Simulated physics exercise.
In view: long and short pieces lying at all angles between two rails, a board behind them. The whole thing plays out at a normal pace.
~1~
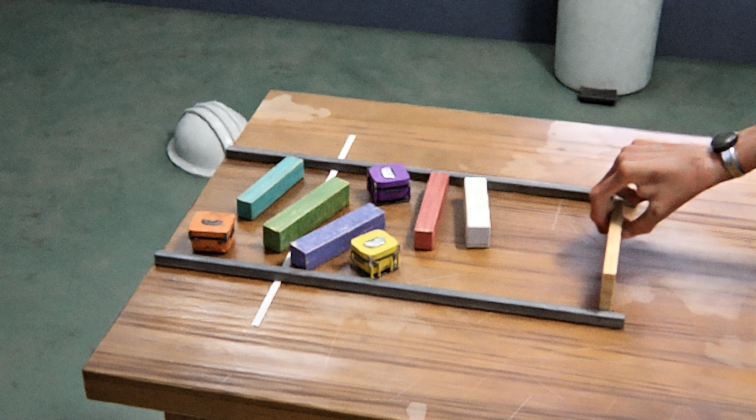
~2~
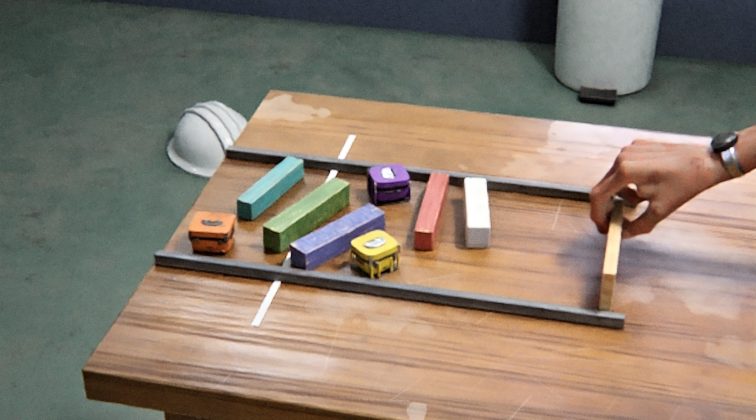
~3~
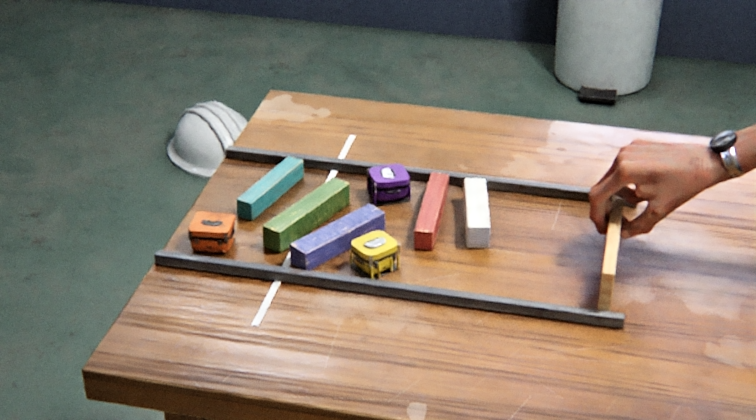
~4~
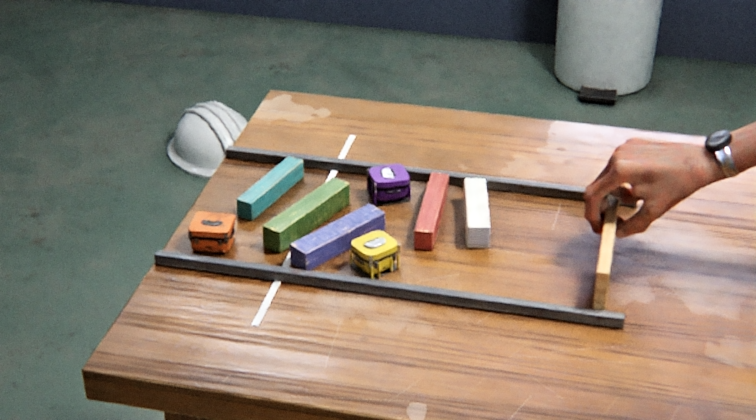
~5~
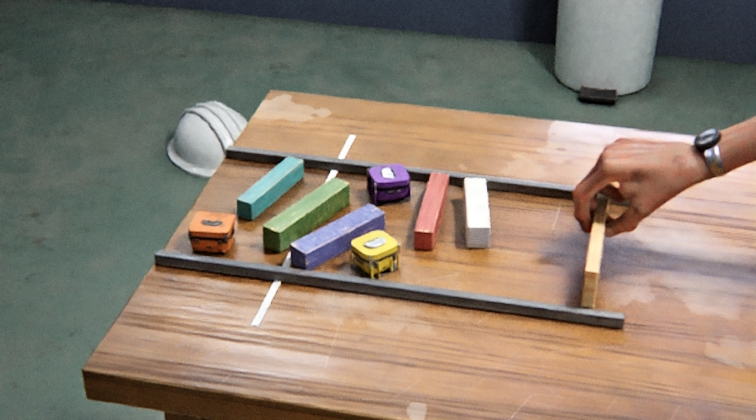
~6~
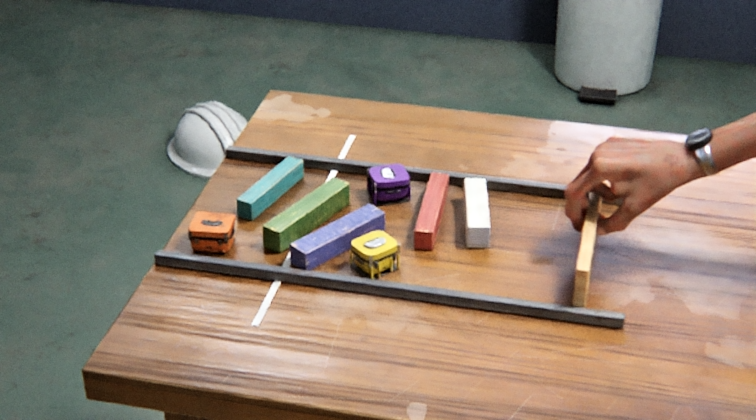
In this clip, a hand holds an upright wooden board between two dark rails on a table, then slides it slightly left, while the colored bars, small cases and white stick lying between the rails stay still.
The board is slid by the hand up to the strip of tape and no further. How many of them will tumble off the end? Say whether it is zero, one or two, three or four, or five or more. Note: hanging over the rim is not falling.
Nothing falls.
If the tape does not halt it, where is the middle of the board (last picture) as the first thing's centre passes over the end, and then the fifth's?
Pixels in order: Roughly (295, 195), roughly (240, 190).
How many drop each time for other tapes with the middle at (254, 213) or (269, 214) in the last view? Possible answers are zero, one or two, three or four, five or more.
First tape: Three to four; second tape: One to two.
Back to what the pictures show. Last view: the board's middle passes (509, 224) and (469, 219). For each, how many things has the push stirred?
At the first spot the count is 0, and at the second it is 1.
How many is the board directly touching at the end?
Contact count: 2.
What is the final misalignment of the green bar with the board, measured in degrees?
It is near 0° out of line.
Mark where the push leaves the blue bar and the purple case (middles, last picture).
In the last picture the first middle sits at (249, 223) and the other at (273, 169).
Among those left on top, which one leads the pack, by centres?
Foremost is the orange case.
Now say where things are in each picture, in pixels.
In the first frame, orange case (213, 233); turquoise bar (271, 187); green bar (308, 214); board (614, 237); tape (310, 219).
In the second frame, turquoise bar (271, 188); white stick (476, 212).
In the third frame, green bar (308, 214); blue bar (339, 237).
In the fourth frame, orange case (213, 234); yellow case (375, 255).
In the fifth frame, turquoise bar (271, 188); board (598, 235).
In the sixth frame, orange case (213, 234); turquoise bar (271, 188); green bar (308, 214); board (590, 234); tape (310, 219).
Early on, none off yet; orange case at rest near (213, 234); turquoise bar at rest near (271, 188); green bar at rest near (308, 214).
Finally, the number that fall off is zero.
